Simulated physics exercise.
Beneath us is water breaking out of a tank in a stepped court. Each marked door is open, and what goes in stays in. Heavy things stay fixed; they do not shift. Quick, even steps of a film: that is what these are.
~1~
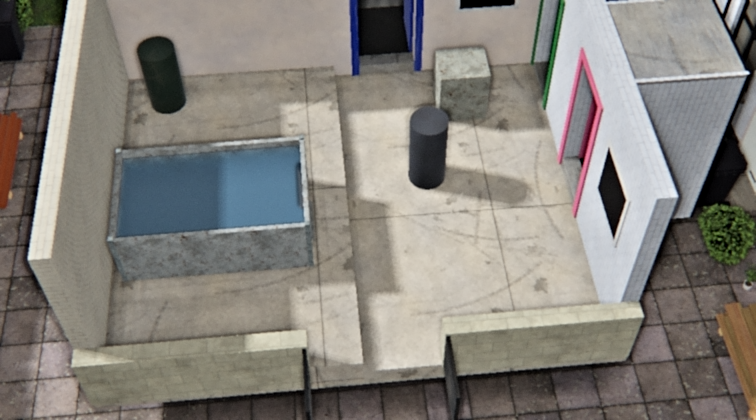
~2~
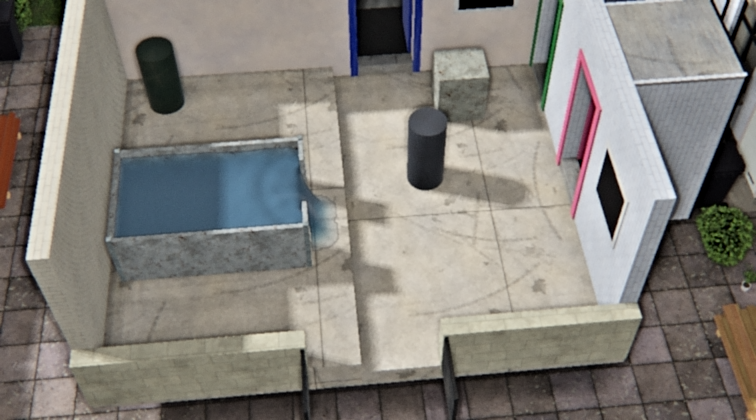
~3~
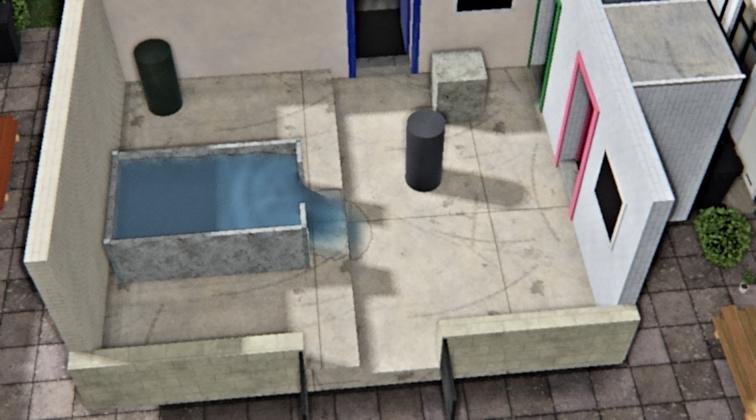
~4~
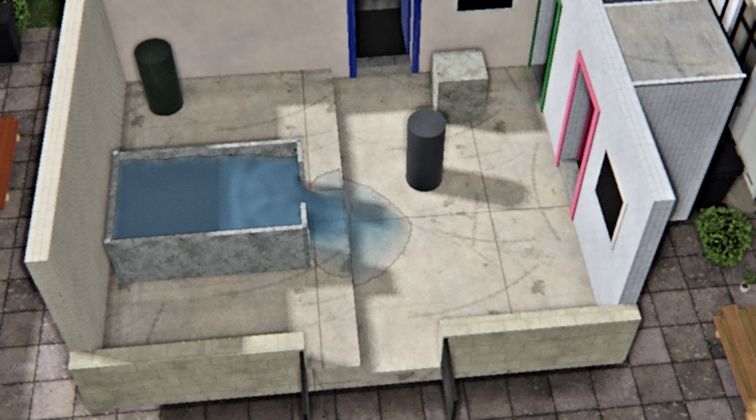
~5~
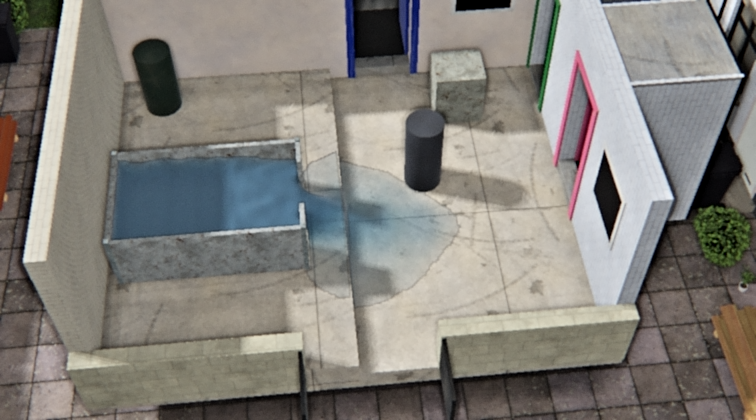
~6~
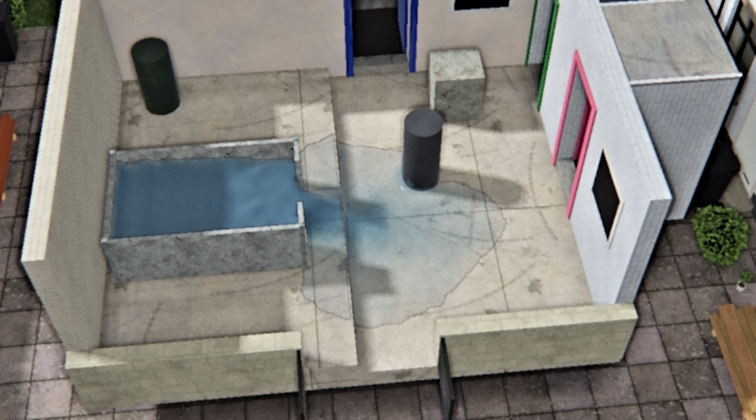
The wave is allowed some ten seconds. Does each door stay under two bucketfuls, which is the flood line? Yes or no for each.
Pink door - no, it floods; blue door - yes, stays under; green door - no, it floods.
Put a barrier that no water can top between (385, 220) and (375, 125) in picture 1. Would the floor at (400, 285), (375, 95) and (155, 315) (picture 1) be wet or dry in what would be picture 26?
Taking them in order, I'd say soaked, soaked and parched.
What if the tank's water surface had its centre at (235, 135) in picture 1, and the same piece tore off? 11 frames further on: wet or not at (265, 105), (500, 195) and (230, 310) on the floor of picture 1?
I'd say still dry for the first, swamped for the second and still dry for the third.
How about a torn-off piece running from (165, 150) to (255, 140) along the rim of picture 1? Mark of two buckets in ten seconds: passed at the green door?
In that case the green door crosses the line.
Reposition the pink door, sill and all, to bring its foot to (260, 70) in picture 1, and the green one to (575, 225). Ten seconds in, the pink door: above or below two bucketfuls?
Note: Pink door lets in too little.
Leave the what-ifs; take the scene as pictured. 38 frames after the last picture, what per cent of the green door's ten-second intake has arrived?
Some 45 per cent.
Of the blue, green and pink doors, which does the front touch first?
The pink-painted one.
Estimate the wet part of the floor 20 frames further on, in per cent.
Roughly 50 percent.
A moment on, water covers 40 % of the floor; the pink door wet at the sill, nothing in, the blue door not reached, the green door not reached.
Next, water covers 45 % of the floor; the pink door over two buckets in, the blue door wet at the sill, nothing in, the green door wet at the sill, nothing in.
Then, water covers 50 % of the floor; the pink door far over two buckets in, the blue door under two buckets in, the green door under two buckets in.
Later, water covers 55 % of the floor; the pink door far over two buckets in, the blue door under two buckets in, the green door far over two buckets in.
In the end, water covers 55 % of the floor; the pink door far over two buckets in, the blue door under two buckets in, the green door far over two buckets in.
